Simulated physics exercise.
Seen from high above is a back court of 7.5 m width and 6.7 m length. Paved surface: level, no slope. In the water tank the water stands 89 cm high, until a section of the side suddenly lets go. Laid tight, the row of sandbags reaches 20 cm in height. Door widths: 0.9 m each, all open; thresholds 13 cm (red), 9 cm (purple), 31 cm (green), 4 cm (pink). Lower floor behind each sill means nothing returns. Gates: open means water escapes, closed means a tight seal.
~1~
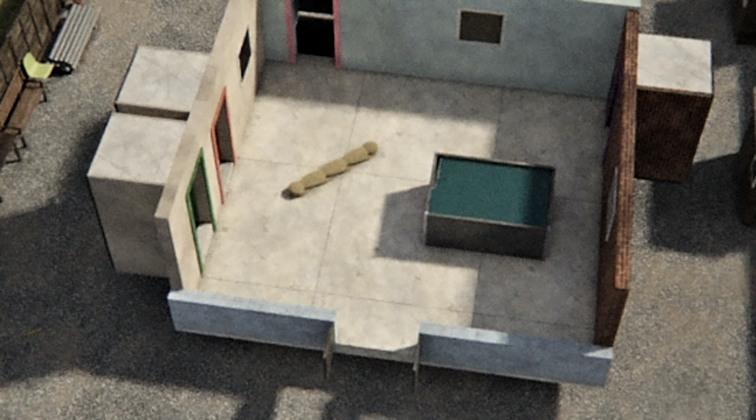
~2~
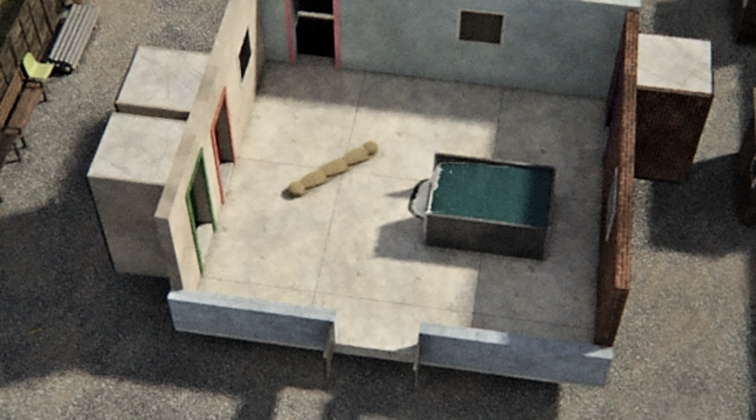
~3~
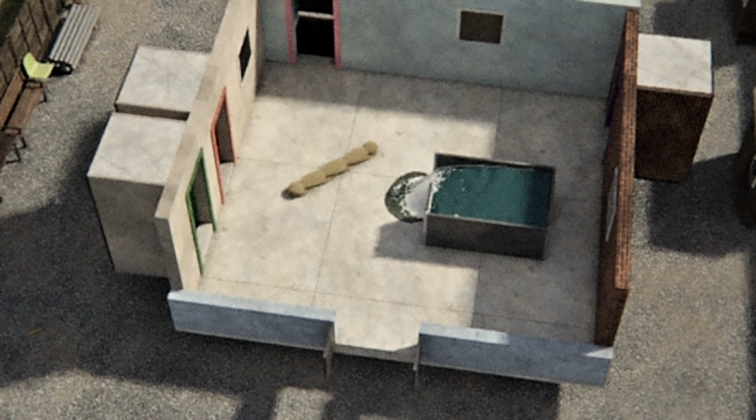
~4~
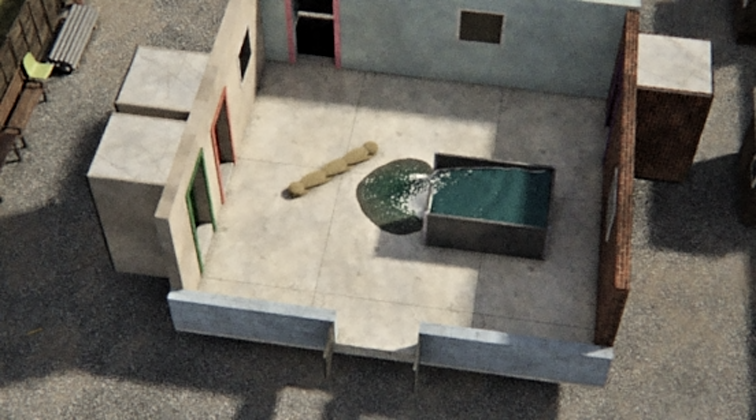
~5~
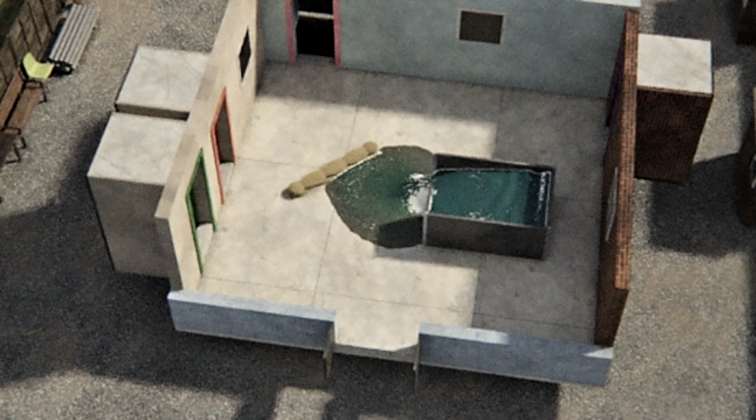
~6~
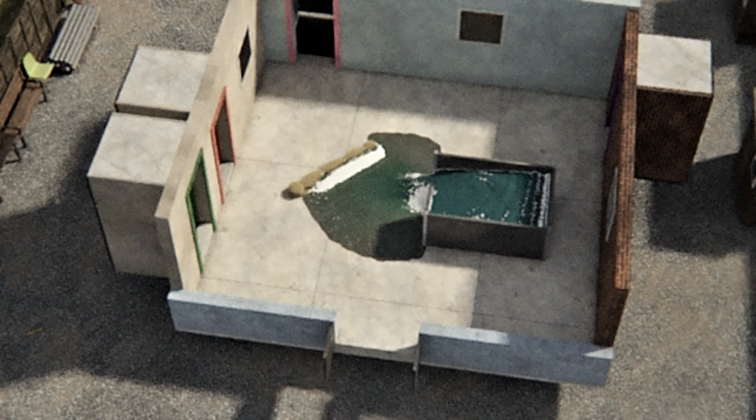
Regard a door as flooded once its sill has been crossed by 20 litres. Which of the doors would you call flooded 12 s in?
I would call the red door not flooded; I would call the purple door not flooded; I would call the green door not flooded; I would call the pink door flooded.
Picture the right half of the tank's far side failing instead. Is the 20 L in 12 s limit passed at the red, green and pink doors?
Result: Red limit not passed, green limit not passed, pink limit passed.
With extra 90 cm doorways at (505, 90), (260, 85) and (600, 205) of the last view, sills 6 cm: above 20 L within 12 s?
In turn: Short of it, beyond it, short of it.
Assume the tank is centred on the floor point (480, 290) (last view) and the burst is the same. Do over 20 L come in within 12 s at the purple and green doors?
Lab note: Purple door limit not exceeded; green door limit not exceeded.
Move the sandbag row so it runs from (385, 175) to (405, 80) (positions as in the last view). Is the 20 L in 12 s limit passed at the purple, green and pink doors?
At the purple door the limit is not reached, at the green door it is not reached, and at the pink door it is exceeded.
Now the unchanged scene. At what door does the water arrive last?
That would be the purple door, last of all.
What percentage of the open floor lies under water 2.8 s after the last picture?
Close to 45 in a hundred.
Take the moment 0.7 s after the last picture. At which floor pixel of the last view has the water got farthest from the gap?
Near (214, 235).
Then, 0.7 s after the last picture water covers 25 % of the floor and is deepest (45 cm) near (426, 196); red door not reached, purple door not reached, green door not reached, pink door not reached.
Then, 1.5 s after the last picture water covers 40 % of the floor and is deepest (44 cm) near (190, 312); red door 14 cm at the sill, 0 L in, purple door not reached, green door 26 cm at the sill, 0 L in, pink door 8 cm at the sill, 0 L in.
Then, 2.8 s after the last picture water covers 45 % of the floor and is deepest (31 cm) near (221, 275); red door 8 cm at the sill, 1 L in, purple door not reached, green door 21 cm at the sill, 0 L in, pink door 6 cm at the sill, 12 L in.
Then, 6.3 s after the last picture water covers 80 % of the floor and is deepest (15 cm) near (190, 312); red door 7 cm at the sill, 1 L in, purple door not reached, green door 13 cm at the sill, 0 L in, pink door 5 cm at the sill, 35 L in.
Then, 11.3 s after the last picture water covers 95 % of the floor and is deepest (10 cm) near (596, 98); red door 5 cm at the sill, 1 L in, purple door 8 cm at the sill, 0 L in, green door 8 cm at the sill, 0 L in, pink door 8 cm at the sill, 70 L in.
